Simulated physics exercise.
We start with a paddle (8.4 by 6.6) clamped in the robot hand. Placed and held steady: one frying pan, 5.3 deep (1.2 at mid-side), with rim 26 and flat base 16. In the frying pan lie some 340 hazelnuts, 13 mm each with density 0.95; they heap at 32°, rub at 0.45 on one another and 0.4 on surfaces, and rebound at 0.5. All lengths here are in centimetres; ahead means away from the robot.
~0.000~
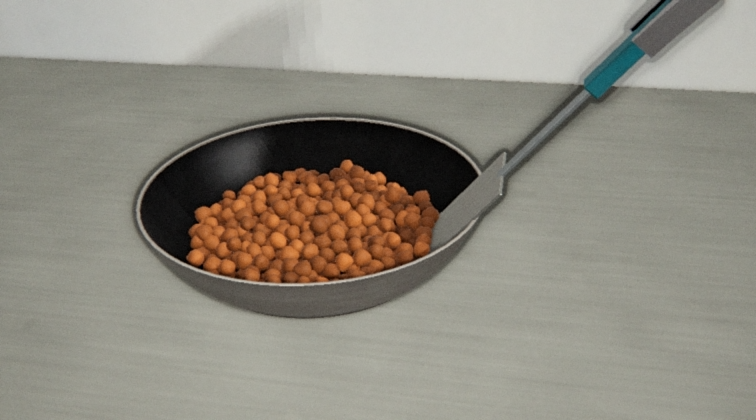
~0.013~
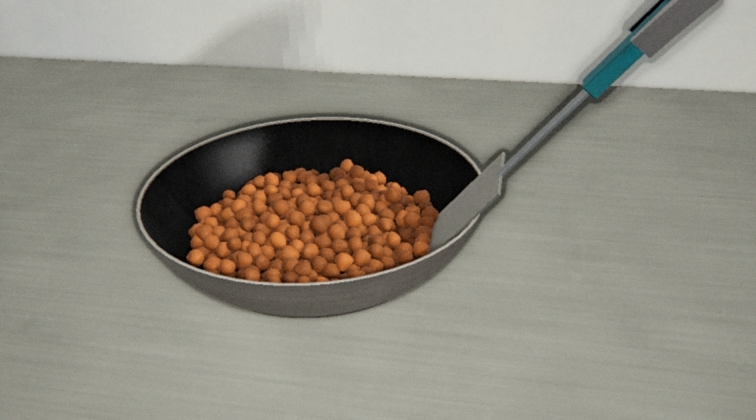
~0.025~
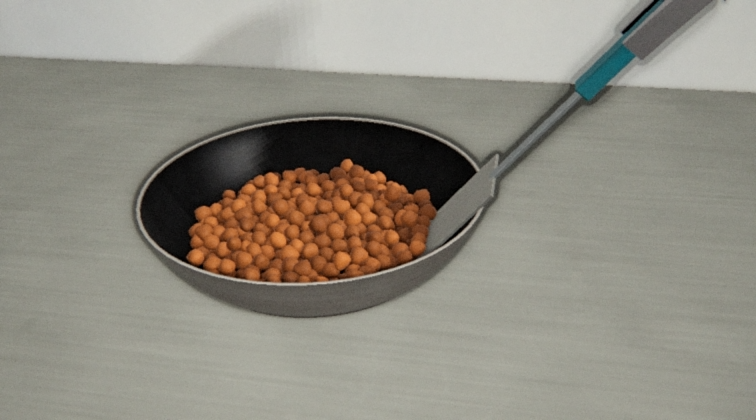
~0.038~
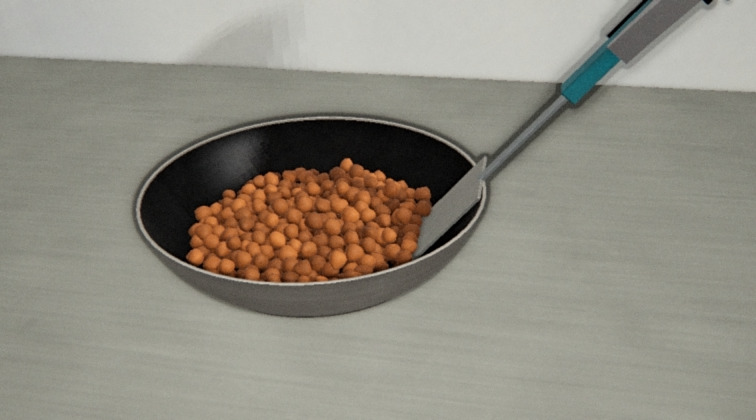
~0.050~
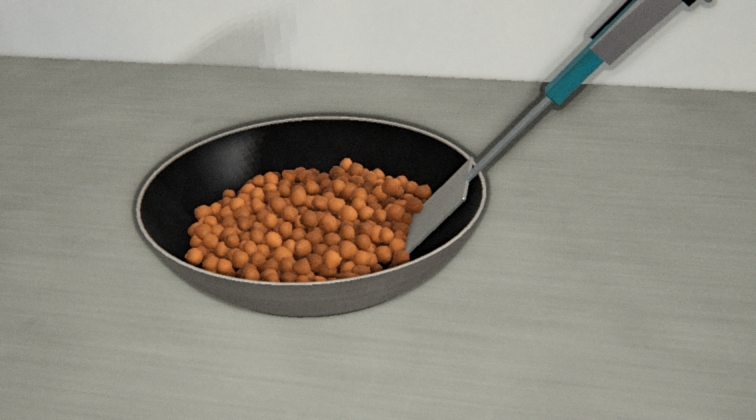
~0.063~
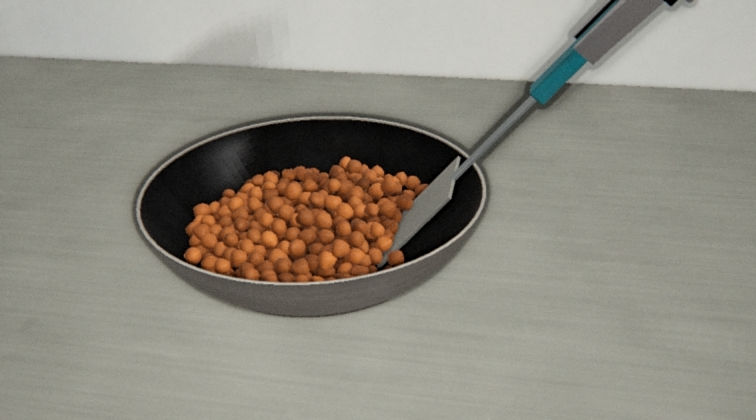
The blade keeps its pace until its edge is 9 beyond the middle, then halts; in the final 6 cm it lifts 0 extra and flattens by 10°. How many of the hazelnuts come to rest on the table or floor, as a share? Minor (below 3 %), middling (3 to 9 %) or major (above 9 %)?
Middling.
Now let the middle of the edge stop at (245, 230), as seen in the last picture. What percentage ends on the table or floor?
0 %, roughly.
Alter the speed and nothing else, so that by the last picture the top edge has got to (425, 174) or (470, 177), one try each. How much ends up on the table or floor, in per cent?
About 15 and 0 per cent.
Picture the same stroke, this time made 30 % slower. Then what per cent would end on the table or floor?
Roughly 5 in a hundred.
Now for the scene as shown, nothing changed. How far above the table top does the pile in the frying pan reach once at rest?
Near 6.5 centimetres high.
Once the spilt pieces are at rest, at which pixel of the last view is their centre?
Roughly at (97, 246) in the final view.
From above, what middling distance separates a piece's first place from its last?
Around 3 cm, measured level.
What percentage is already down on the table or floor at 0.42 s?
Some 4 per cent of the load.
After 0.13 s, sloping 51°, highest piece 5 above the table; 339 in the frying pan.
After 0.19 s, sloping 48°, highest piece 6 above the table; 339 in the frying pan.
After 0.42 s, sloping 41°, highest piece 7 above the table; 321 in the frying pan, 13 on the table or floor, 5 on the blade or in flight.
After 1.47 s, sloping 41°, highest piece 6 above the table; 320 in the frying pan, 19 on the table or floor.
At rest, 320 in the frying pan, 19 on the table or floor. That is 6 % on the table or floor.
